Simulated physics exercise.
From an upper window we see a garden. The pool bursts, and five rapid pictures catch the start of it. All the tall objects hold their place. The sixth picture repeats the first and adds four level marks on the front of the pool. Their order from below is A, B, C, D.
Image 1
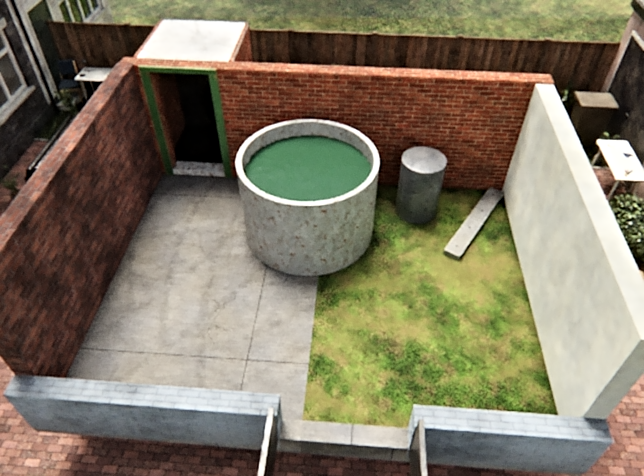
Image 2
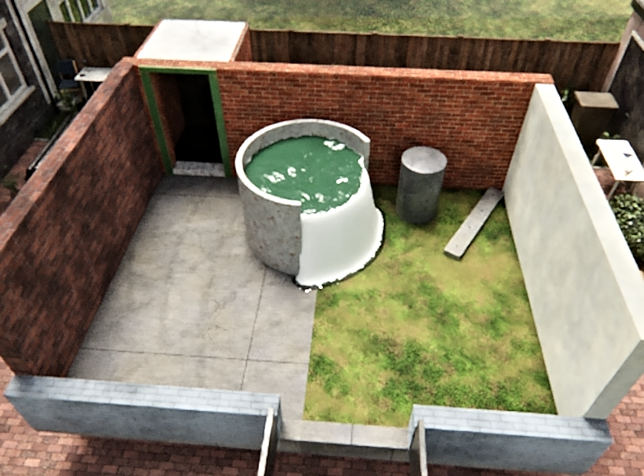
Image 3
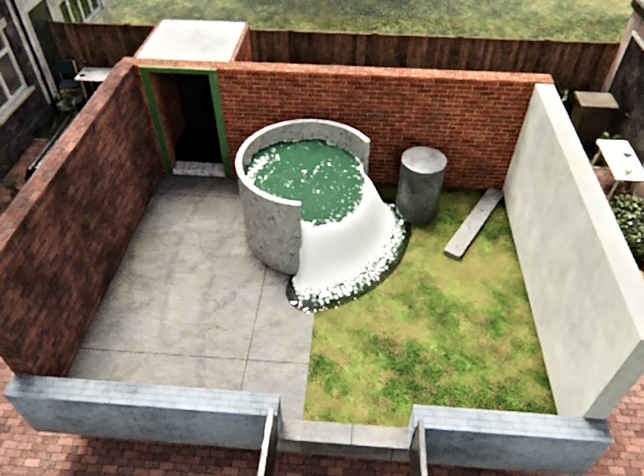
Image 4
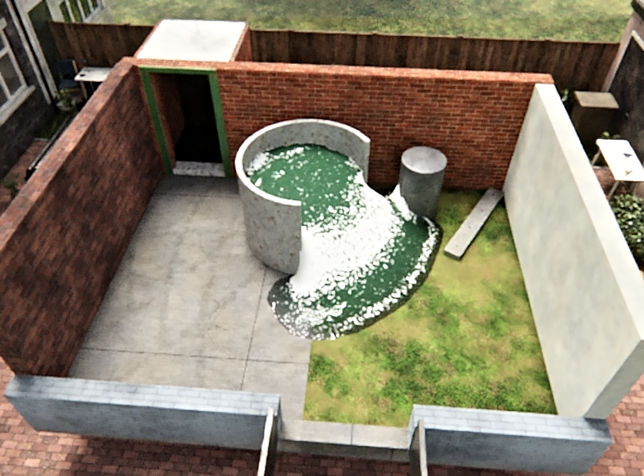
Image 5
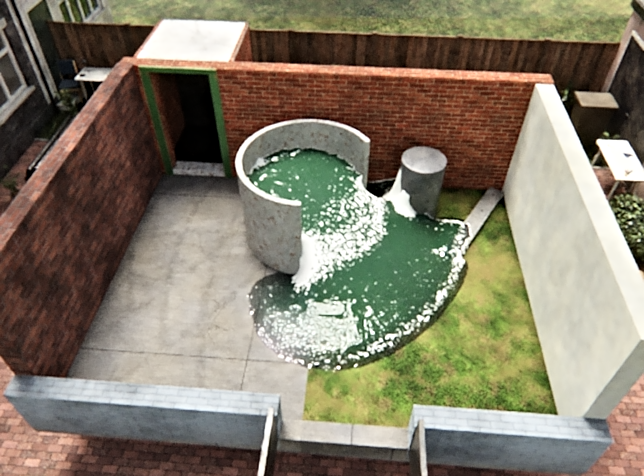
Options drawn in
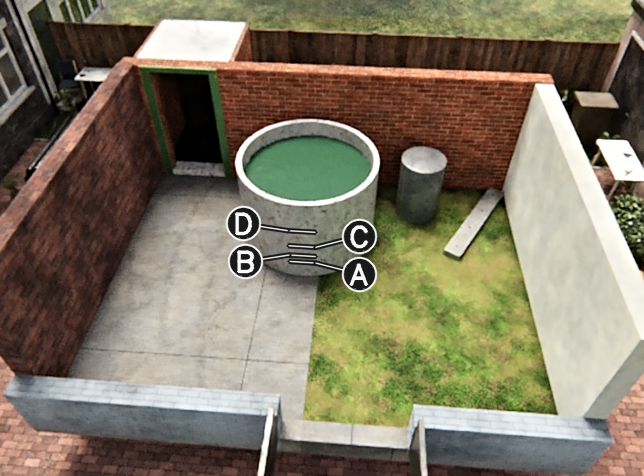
Green water burst through the front right side of a round stone pool in a walled garden, foamed white onto the grass, then spread around the short pillar and across part of the paving.
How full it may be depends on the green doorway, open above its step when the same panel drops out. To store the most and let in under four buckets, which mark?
D will do.
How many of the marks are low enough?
All four.
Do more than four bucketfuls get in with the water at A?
No.
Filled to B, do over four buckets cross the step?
No.
On the marked copy, A at (302, 262); B at (302, 255); C at (302, 246); D at (301, 231); from the bottom up A, B, C, D.
With A, nothing gets over.
With B, nothing gets over.
With C, nothing gets over.
With D, a bucket or two gets in.
